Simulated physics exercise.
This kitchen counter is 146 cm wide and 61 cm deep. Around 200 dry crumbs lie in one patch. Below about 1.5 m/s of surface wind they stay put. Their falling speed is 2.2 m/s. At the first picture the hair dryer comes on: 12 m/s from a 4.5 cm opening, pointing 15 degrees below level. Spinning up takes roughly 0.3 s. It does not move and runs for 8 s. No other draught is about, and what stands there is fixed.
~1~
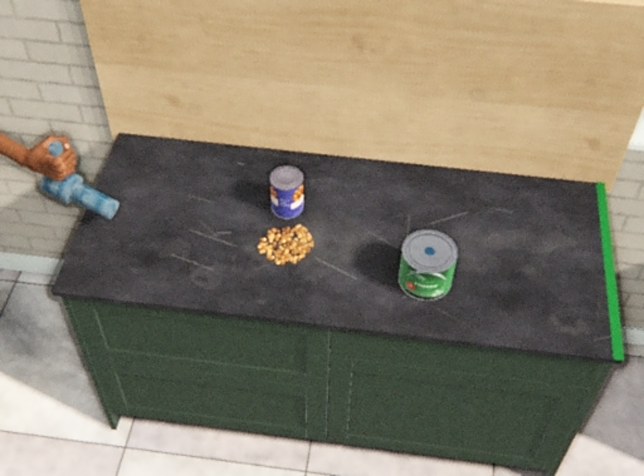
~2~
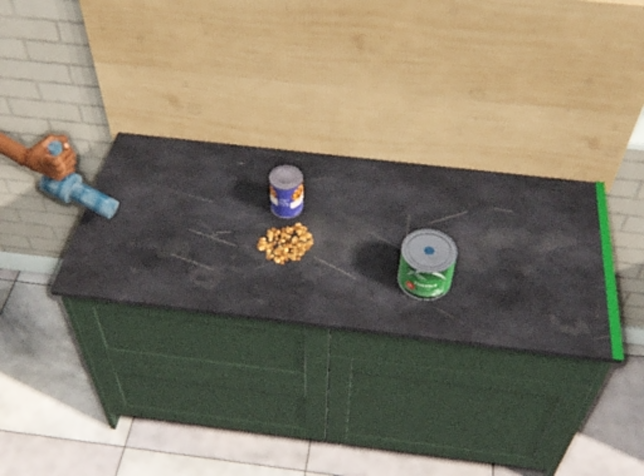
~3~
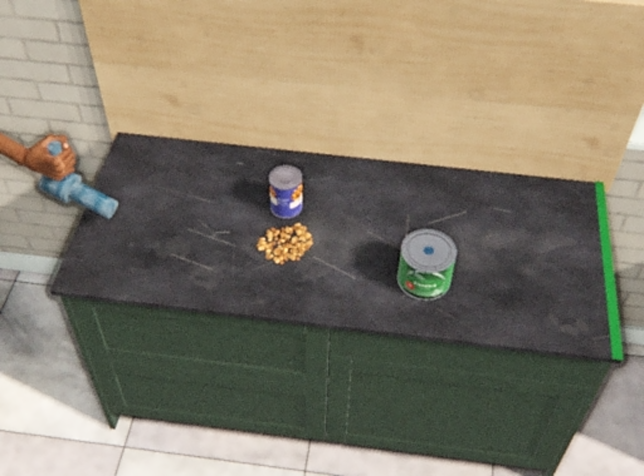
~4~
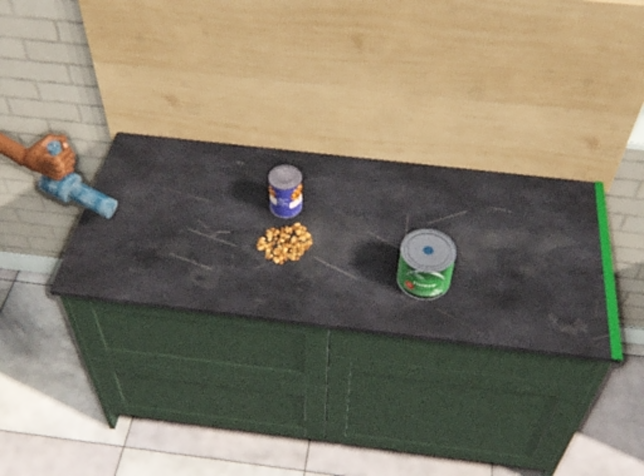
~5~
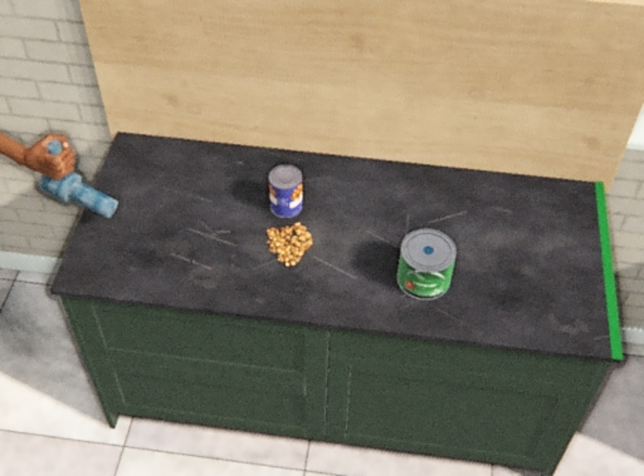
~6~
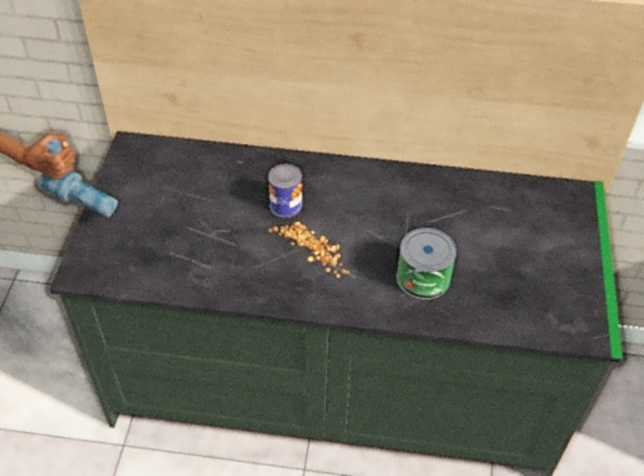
Hand holding a blue hair dryer at left as crumbs on a dark counter with two tins start scattering to the right.
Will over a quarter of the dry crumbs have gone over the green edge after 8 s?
As for a quarter going over the green edge: Yes.
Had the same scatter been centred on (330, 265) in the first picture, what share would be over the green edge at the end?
In that case some 50 per cent.
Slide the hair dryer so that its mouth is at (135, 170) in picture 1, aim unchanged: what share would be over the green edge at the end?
Then about 30 %.
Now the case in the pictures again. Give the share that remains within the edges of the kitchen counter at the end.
Some 60 per cent.
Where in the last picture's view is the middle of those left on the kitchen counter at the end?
At about (548, 253).
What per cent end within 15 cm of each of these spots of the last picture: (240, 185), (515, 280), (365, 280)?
In turn about 0 %, 25 %, 0 %.
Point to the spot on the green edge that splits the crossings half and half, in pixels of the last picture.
Around (609, 237).
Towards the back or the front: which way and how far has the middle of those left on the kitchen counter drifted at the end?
Towards the back, some 5 cm.
Then, 1.2 s after the last picture, 10 % are over the green edge; the middle of those still in play is near (562, 250); 26 % have settled or left.
Then, 2.2 s after the last picture, 33 % are over the green edge; the middle of those still in play is near (547, 253); 50 % have settled or left.
Then, 4.1 s after the last picture, 36 % are over the green edge; the middle of those still in play is near (548, 253); 58 % have settled or left.
Then, 7.7 s after the last picture, at the end, 40 % are over the green edge; the middle of those still in play is near (548, 253).
